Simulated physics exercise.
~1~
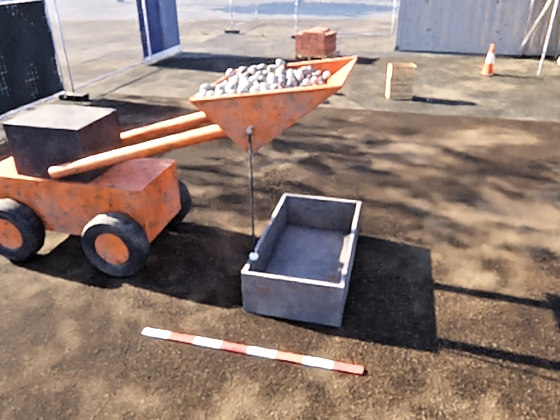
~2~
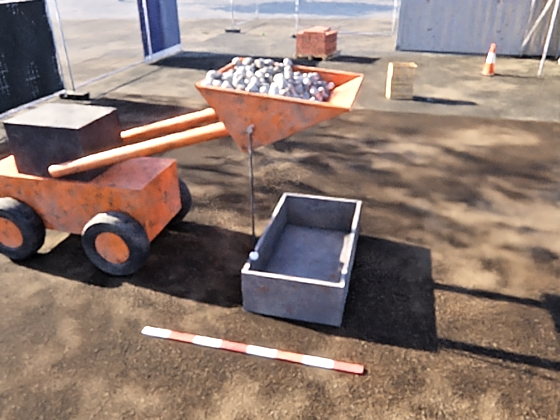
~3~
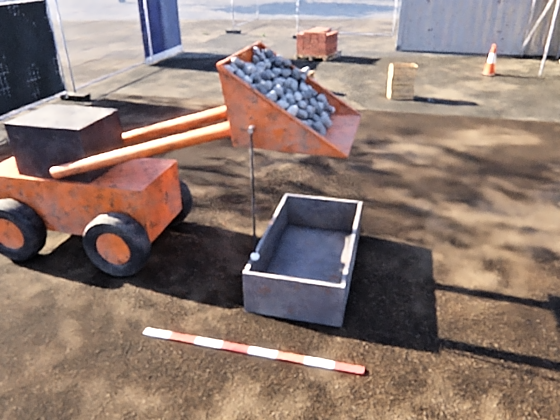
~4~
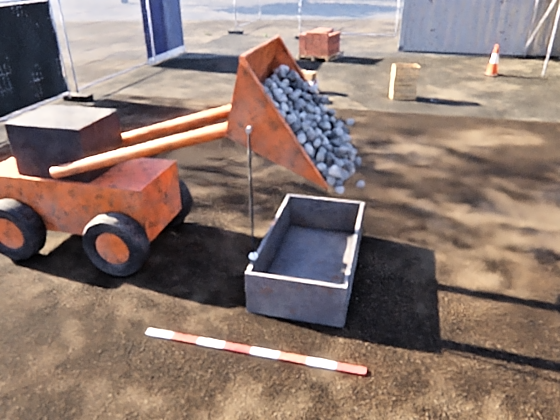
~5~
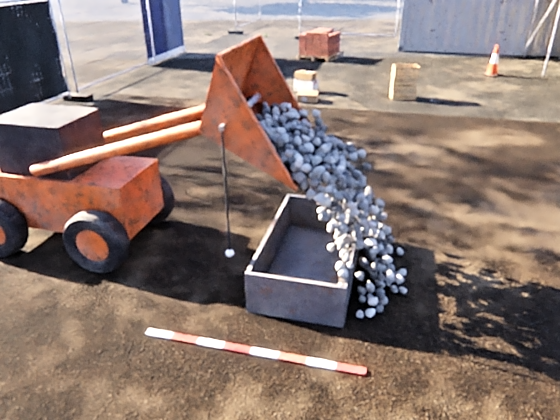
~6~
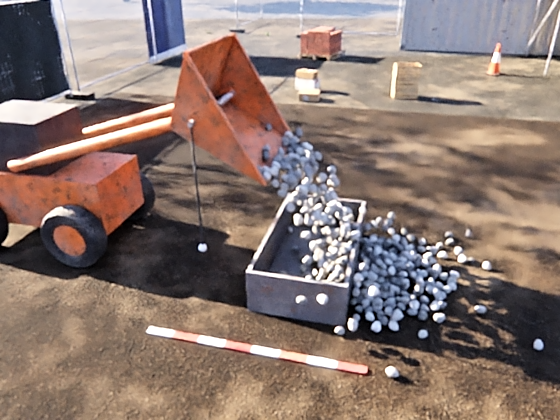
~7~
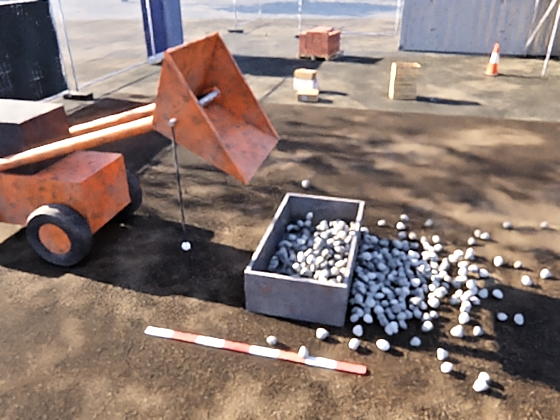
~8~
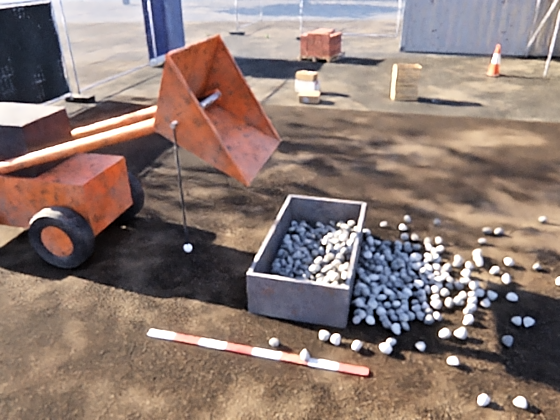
At the start, an orange loader on the left holds a bucket heaped with round grey stones above an open grey bin, with a red and white striped staff lying on the ground in front. The bucket tips steadily forward to the right, and the stones slide toward its lower edge. They begin pouring out over the bin as the loader backs away to the left. Some drop into the bin, while many others spill past its right side and scatter across the ground. Finally, the emptied bucket stays tilted, the bin holds a pile of stones, and the rest lie spread beside it.
